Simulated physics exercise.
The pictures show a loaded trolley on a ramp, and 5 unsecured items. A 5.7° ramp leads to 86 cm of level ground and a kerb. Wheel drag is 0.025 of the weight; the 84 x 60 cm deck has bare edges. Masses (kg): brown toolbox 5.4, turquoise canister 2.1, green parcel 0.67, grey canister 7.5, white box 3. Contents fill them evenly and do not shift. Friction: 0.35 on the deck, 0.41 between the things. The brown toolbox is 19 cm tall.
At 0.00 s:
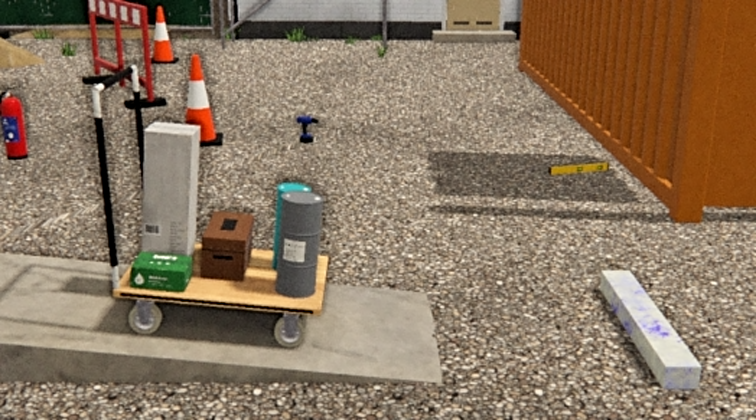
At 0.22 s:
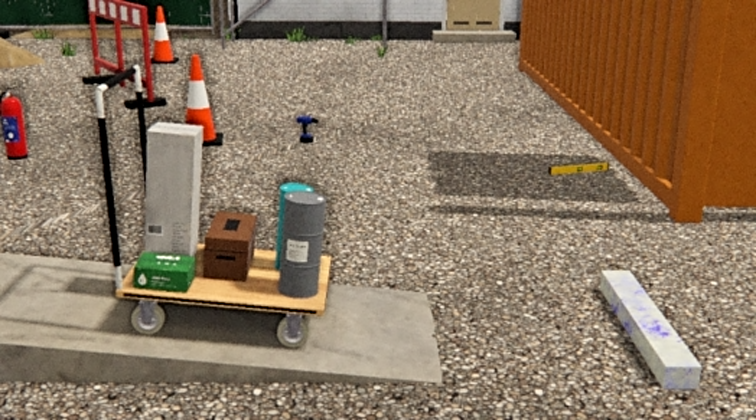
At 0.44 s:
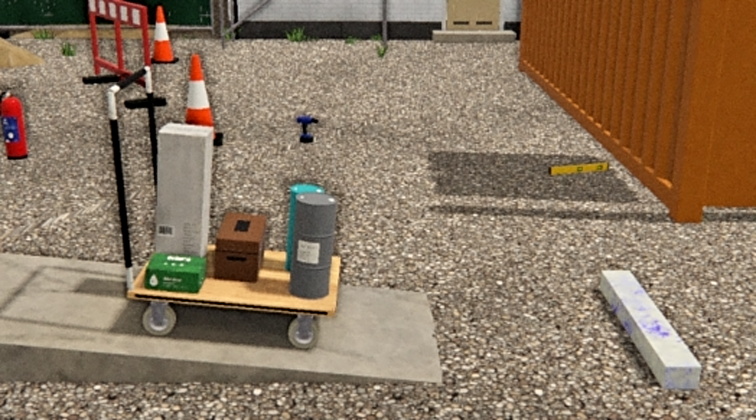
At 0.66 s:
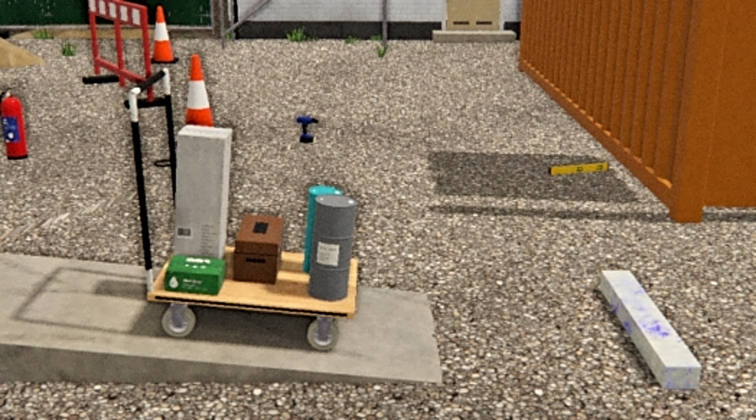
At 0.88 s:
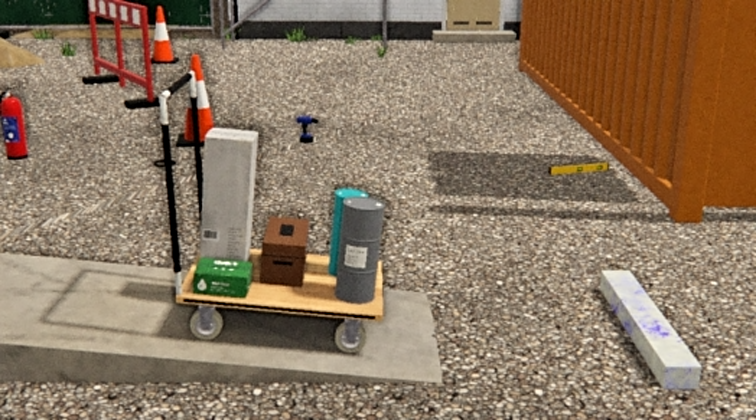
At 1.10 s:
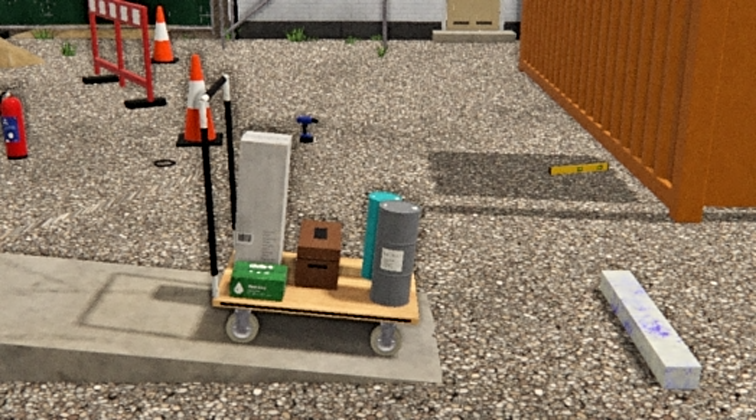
An orange shipping container stands at the right of a gravel yard, seen from a raised, fixed viewpoint, with traffic cones, a red barrier and a fire extinguisher at the left. On a concrete ramp, a wooden-decked trolley carries a tall white box, a green parcel, a brown toolbox, and turquoise and grey canisters. The trolley rolls rightward down the ramp, slowly then faster, its load staying in place.
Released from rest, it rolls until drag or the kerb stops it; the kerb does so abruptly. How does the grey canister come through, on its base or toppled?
The grey canister topples.
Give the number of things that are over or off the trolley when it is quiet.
That comes to 1.
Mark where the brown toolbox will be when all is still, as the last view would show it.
Around (575, 265).
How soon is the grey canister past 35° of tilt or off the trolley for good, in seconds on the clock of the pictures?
Near 2.3 s.
Around 1.80 s, 32 cm to the kerb.
Around 2.20 s, trolley at the kerb; grey canister shifted 7 cm near (648, 258); white box shifted 7 cm; turquoise canister shifted 7 cm.
Around 2.30 s, trolley at the kerb; grey canister tipped 7° against what carries it near (660, 258); white box shifted 12 cm; turquoise canister shifted 12 cm.
Around 2.70 s, trolley at the kerb; grey canister now off the trolley; brown toolbox shifted 14 cm; green parcel shifted 13 cm.
Finally (3.6 s), off the trolley and tipped over, grey canister; not toppled but over 10 cm from the start, brown toolbox, turquoise canister, green parcel and white box. Final places as that camera would see them, grey canister near (723, 318).
